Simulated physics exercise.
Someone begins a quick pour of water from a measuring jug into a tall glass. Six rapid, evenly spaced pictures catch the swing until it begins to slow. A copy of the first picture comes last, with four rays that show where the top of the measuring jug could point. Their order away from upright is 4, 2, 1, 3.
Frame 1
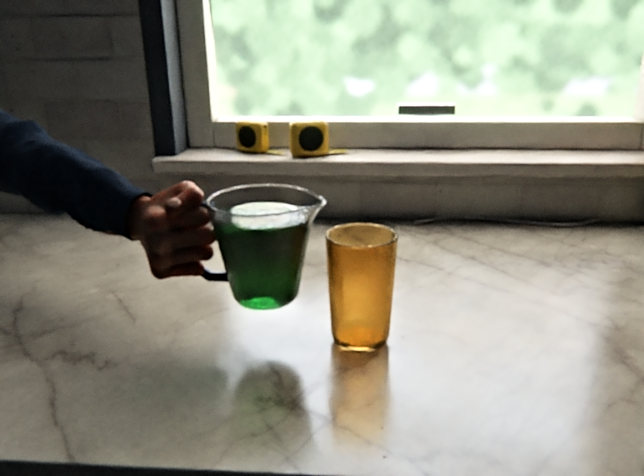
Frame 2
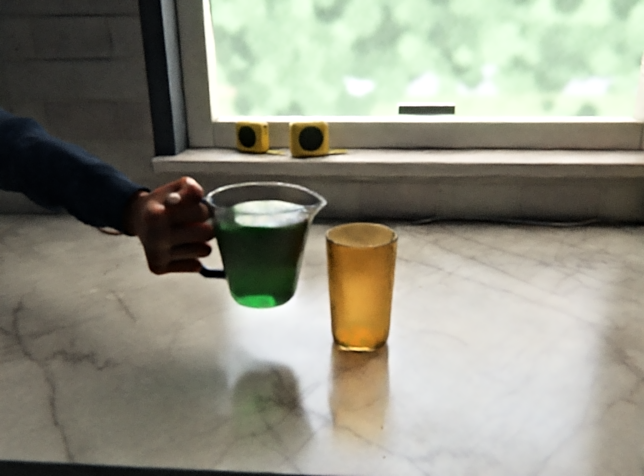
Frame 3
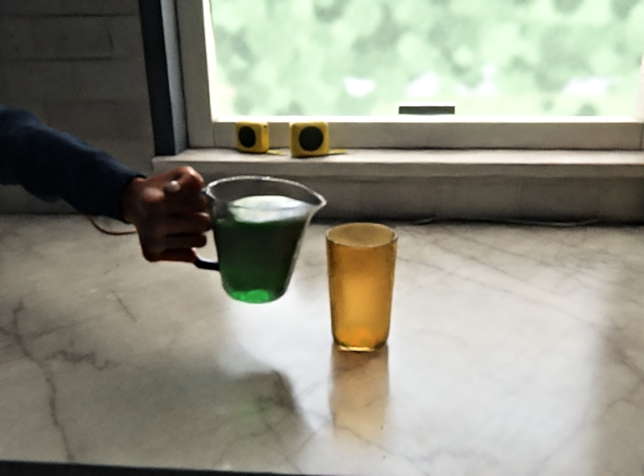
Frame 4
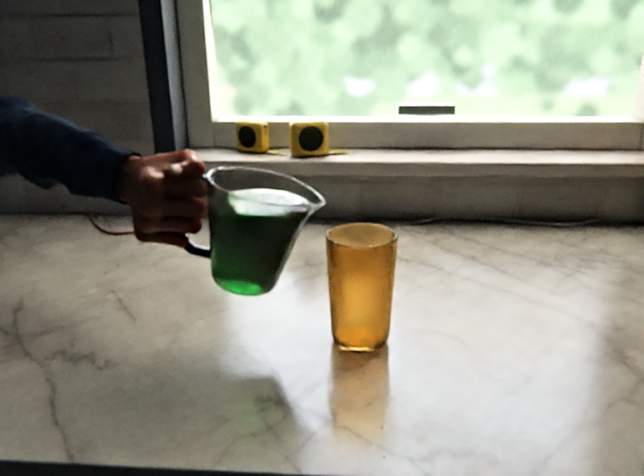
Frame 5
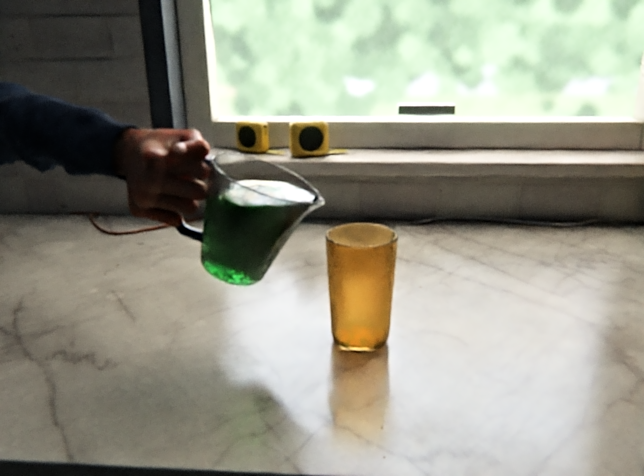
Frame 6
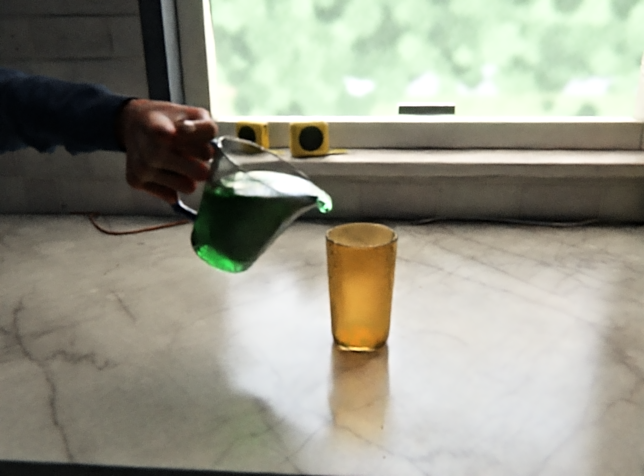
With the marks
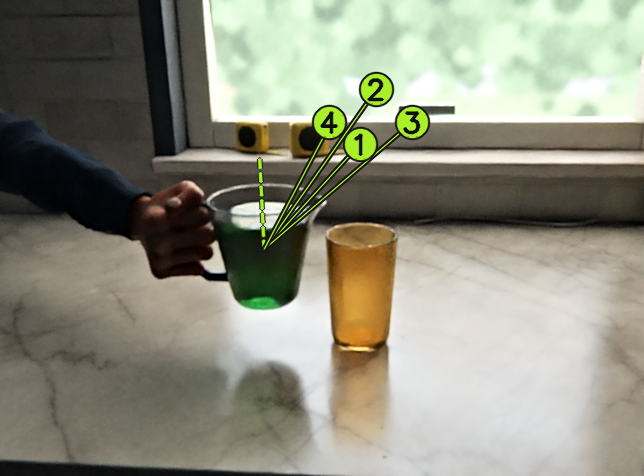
In this clip, a hand holds a clear measuring jug of green liquid beside a tall amber glass on a marble counter, then raises its handle side and tilts it rightward until a little liquid passes over the lip.
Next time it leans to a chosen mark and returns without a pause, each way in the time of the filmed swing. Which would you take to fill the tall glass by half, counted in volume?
Go for 3.
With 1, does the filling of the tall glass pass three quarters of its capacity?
No.
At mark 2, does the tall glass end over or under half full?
Under half.
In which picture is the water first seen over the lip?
In picture 6.
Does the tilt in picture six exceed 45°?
No.
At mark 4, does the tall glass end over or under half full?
Under half.
On the marked copy, 1 at (348, 156); 2 at (366, 103); 3 at (399, 133); 4 at (322, 138).
If 1 is chosen, the tall glass ends with about 35 % of what it can hold.
If 2 is chosen, the tall glass ends with about 23 % of what it can hold.
If 3 is chosen, the tall glass ends with about 48 % of what it can hold.
If 4 is chosen, the tall glass ends with about 12 % of what it can hold.
